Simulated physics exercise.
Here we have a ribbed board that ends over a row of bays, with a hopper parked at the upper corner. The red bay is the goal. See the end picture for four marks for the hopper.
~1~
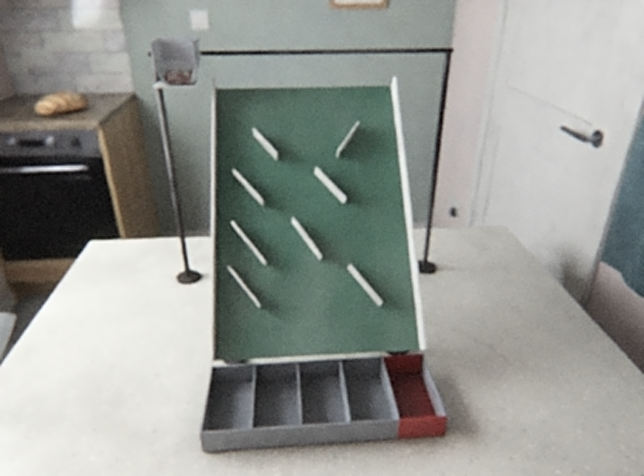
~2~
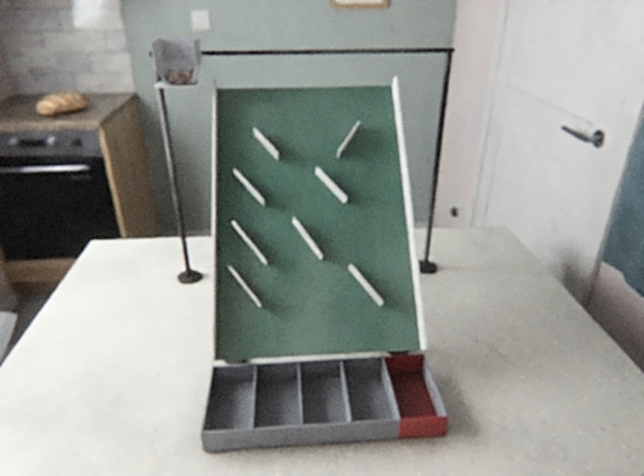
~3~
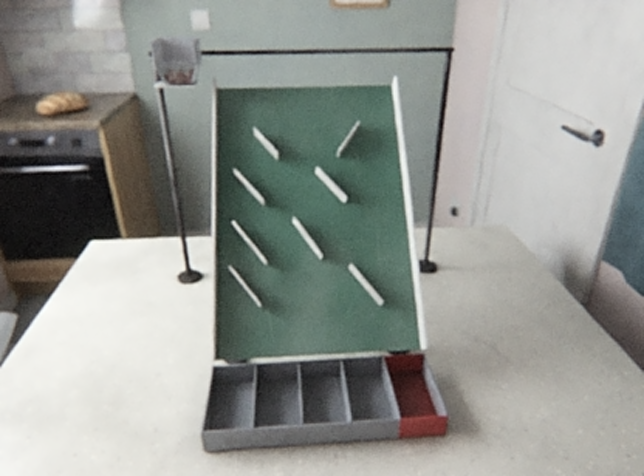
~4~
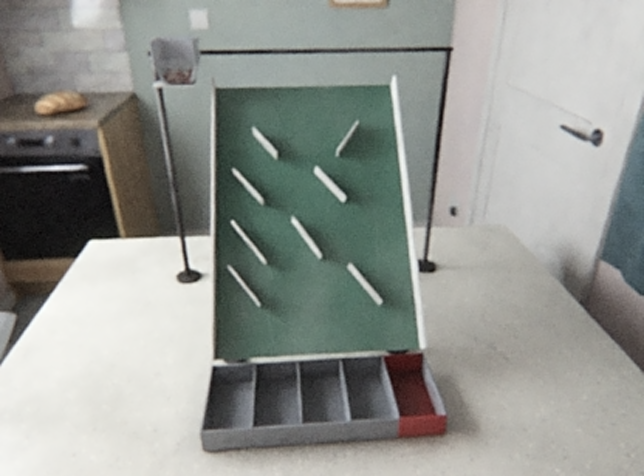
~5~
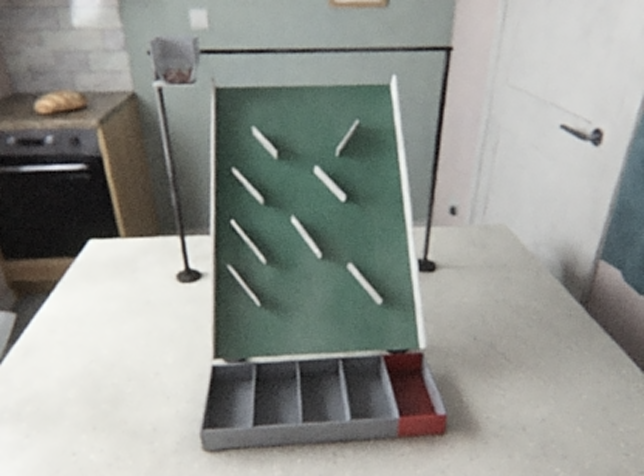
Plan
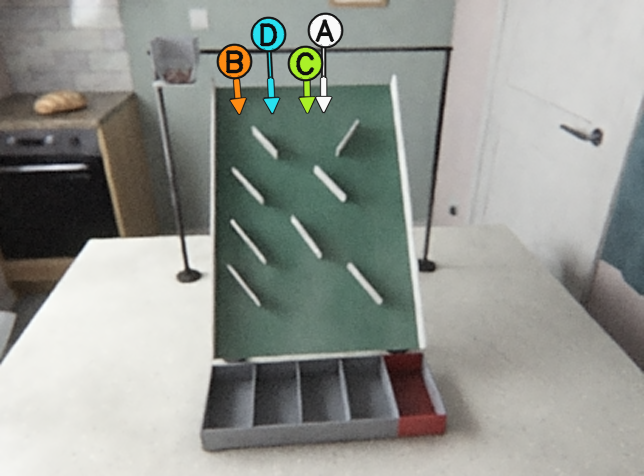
A green board with slanted ribs stands motionless above a row of gray and red bays.
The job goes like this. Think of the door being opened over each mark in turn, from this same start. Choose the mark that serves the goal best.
It is A.
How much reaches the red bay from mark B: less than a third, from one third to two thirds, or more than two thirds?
It is less than a third.
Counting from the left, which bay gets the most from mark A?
It is the fifth one.
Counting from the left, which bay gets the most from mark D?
The fourth.
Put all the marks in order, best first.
Best to worst: A, C, D, B.
On the marked copy, mark A meets the board at (323, 106); mark B meets the board at (238, 108); mark C meets the board at (307, 106); mark D meets the board at (272, 107).
For mark A, most in the red bay, about a quarter in other bays.
For mark B, a stray few in the red bay, nearly all in other bays, a stray few outside the box.
For mark C, about a third in the red bay, about half in other bays, a stray few outside the box.
For mark D, a small part in the red bay, most in other bays.
